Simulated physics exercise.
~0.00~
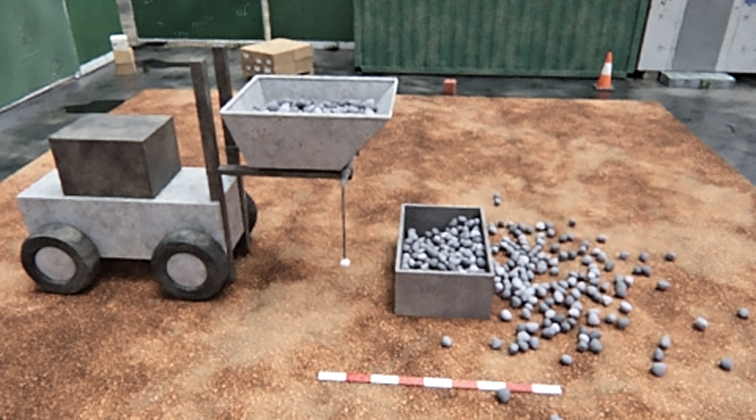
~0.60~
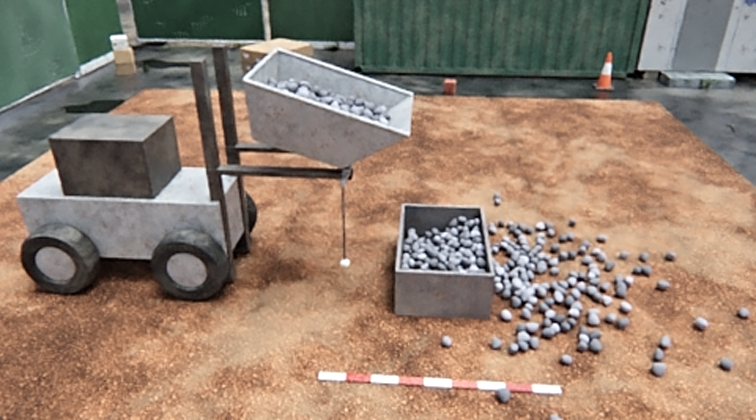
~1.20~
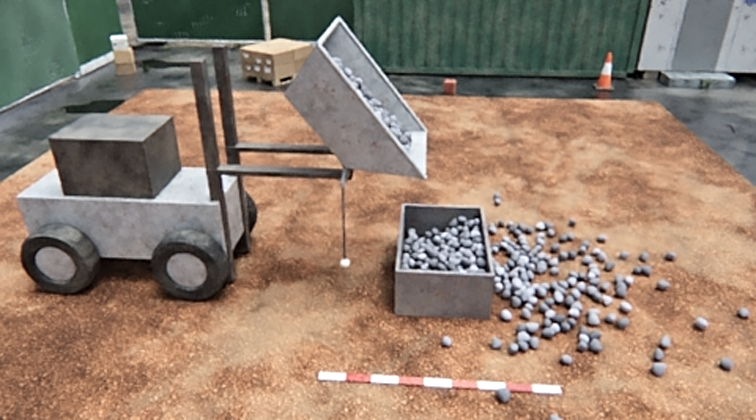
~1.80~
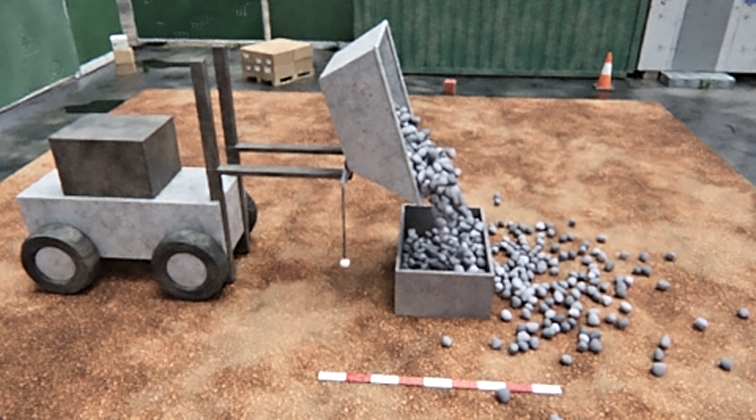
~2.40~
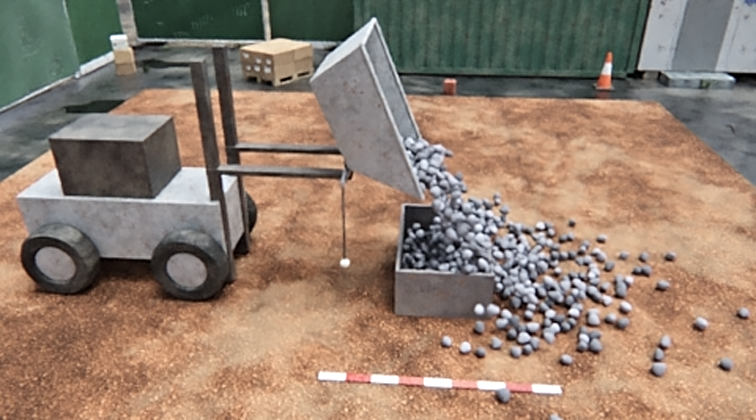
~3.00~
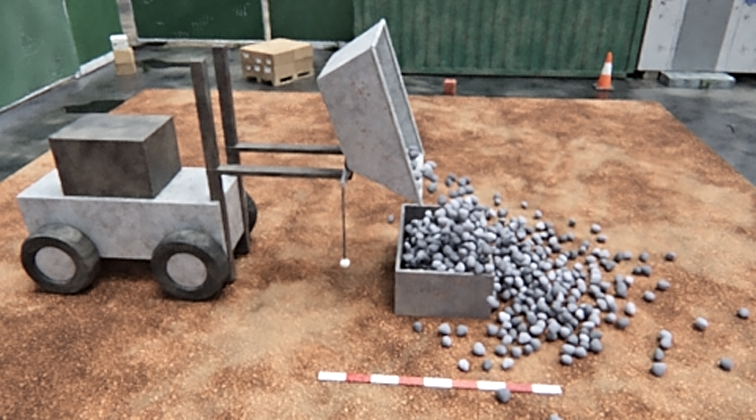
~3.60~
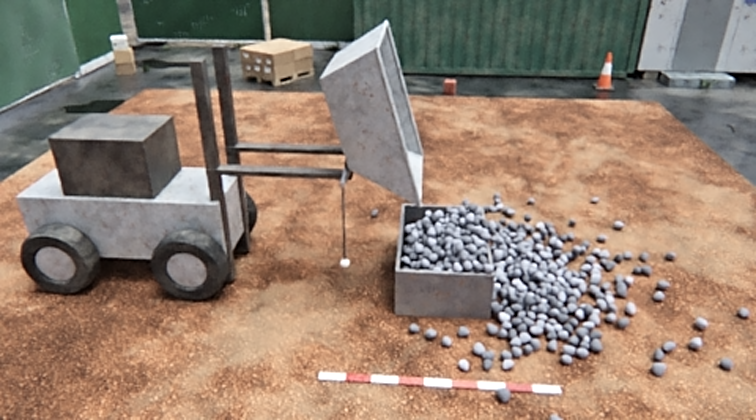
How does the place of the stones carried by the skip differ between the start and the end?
At the start they lie in the raised skip, above and to the left of the bin. By the end they are lower and farther right, partly heaped in the bin and partly spread on the floor beside it.
